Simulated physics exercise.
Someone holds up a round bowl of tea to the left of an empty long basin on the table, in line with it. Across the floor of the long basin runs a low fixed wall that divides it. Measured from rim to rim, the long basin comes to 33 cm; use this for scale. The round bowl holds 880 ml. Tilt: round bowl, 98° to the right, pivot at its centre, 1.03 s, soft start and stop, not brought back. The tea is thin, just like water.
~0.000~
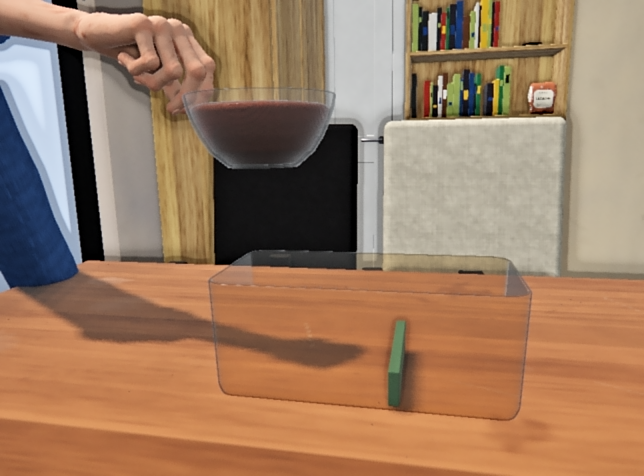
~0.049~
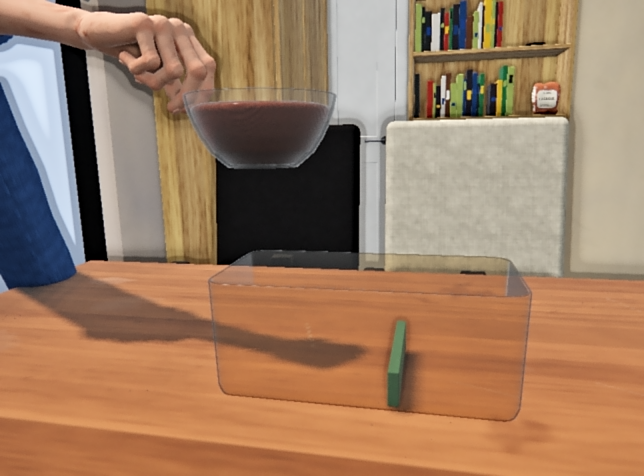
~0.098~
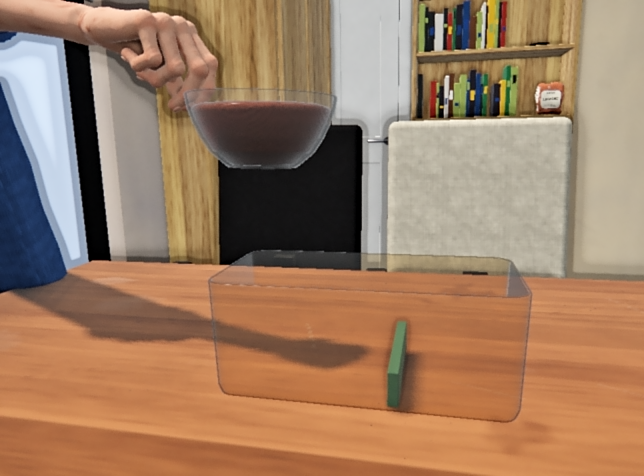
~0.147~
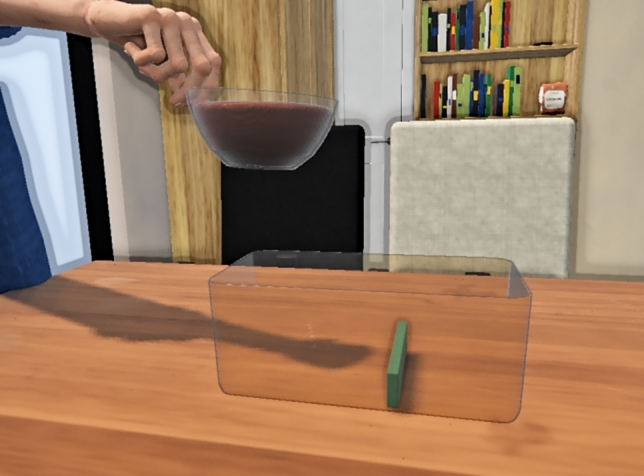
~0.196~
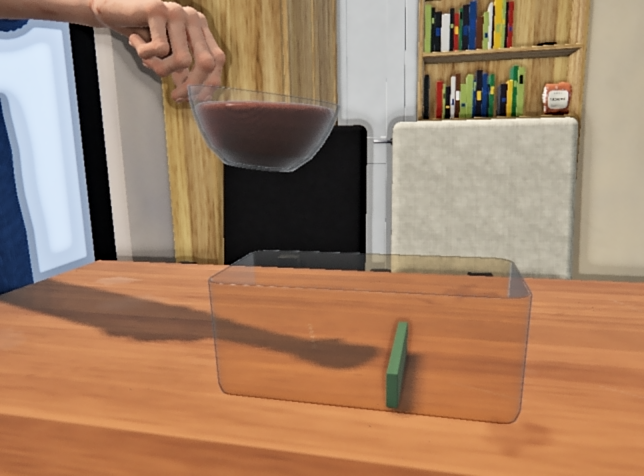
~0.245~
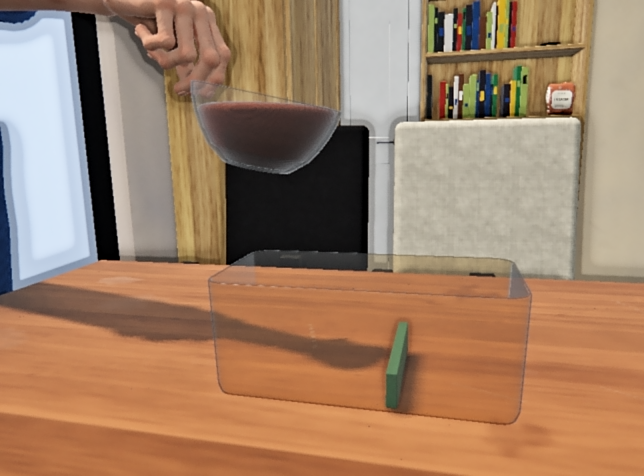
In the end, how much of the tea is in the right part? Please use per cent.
Roughly 55 percent is in the right part.
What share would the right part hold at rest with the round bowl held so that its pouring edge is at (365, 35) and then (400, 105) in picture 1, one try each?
I'd expect close to 75 per cent and then close to 75 per cent.
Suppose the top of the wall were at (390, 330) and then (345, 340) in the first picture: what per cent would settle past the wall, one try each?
Around 65 and 90 percent, in that order.
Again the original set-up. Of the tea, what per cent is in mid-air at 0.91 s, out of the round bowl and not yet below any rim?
Near 8 per cent, I'd say.
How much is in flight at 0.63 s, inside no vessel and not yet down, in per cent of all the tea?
38 per cent.
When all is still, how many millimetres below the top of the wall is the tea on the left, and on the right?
Looks like roughly 26 mm on the left and roughly 12 mm on the right.
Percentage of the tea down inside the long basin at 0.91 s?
The share is close to 90 percent.
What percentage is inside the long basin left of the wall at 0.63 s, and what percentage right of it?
Left: Around 5. Right: Around 14.
By 0.63 s the tilt is 66° and 42 per cent is still to pour, 5 is left of the wall and 15 right of it.
By 0.91 s the tilt is 95° and 2 per cent is still to pour, 34 is left of the wall and 56 right of it.
By 1.21 s the tilt is 98° and 0 per cent is still to pour, 43 is left of the wall and 55 right of it.
By 1.53 s the tilt is 98° and 0 per cent is still to pour, 44 is left of the wall and 55 right of it.
At rest 44 per cent lies left of the wall, 55 right of it and 1 outside.
